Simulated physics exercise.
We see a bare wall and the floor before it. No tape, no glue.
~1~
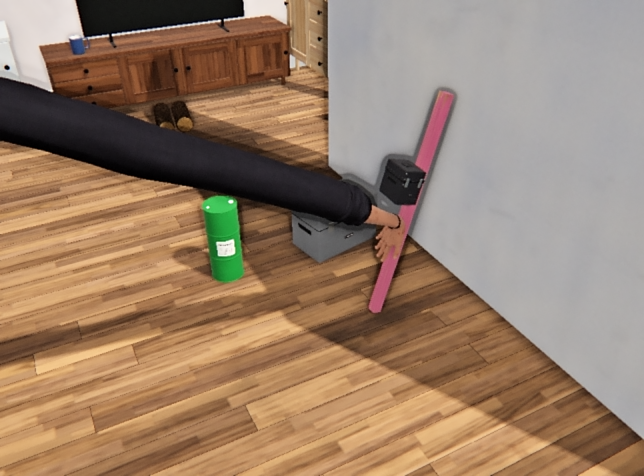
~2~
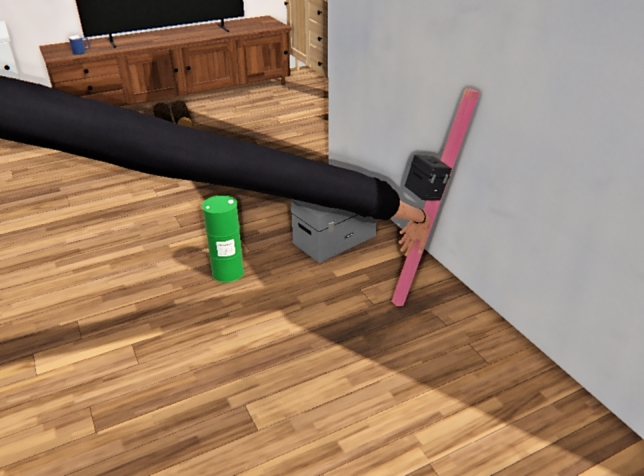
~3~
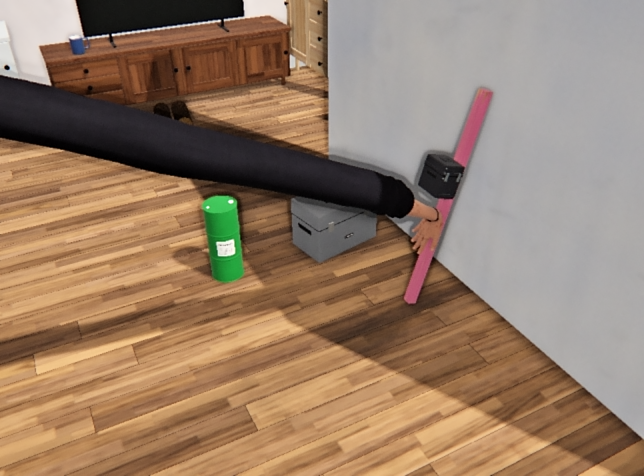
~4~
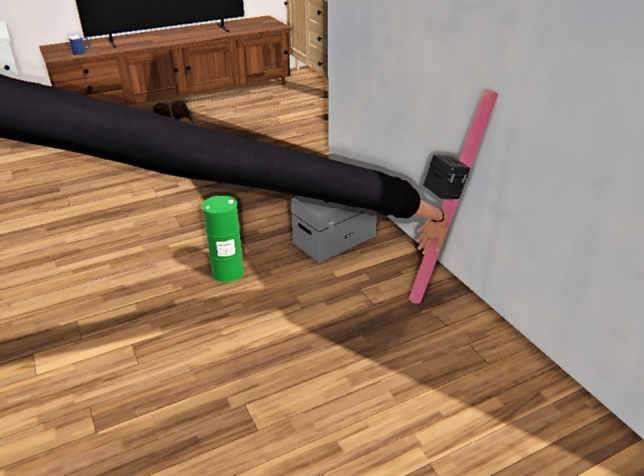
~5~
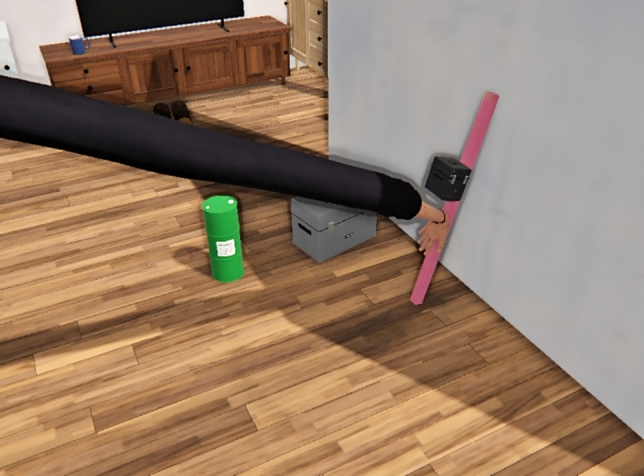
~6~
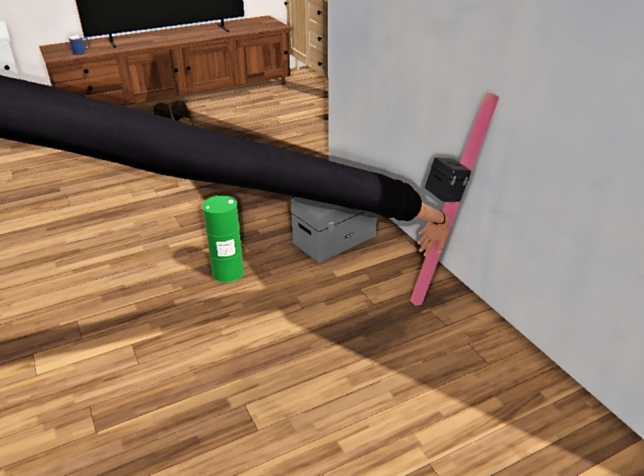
A pink pole, held by a hand at the end of a long black sleeve, moves a short way right past a grey toolbox and then leans nearly still against the bare wall, the hand still on it.
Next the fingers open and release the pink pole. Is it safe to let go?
In the end the pole remains leaning.
Then, 0.20 s after the last picture, nothing has stirred.
Then, 0.50 s after the last picture, pink pole resting near (451, 208).
At rest, all 3 in place. Seen from the same camera at the end, pink pole near (451, 208). The pole stays up.
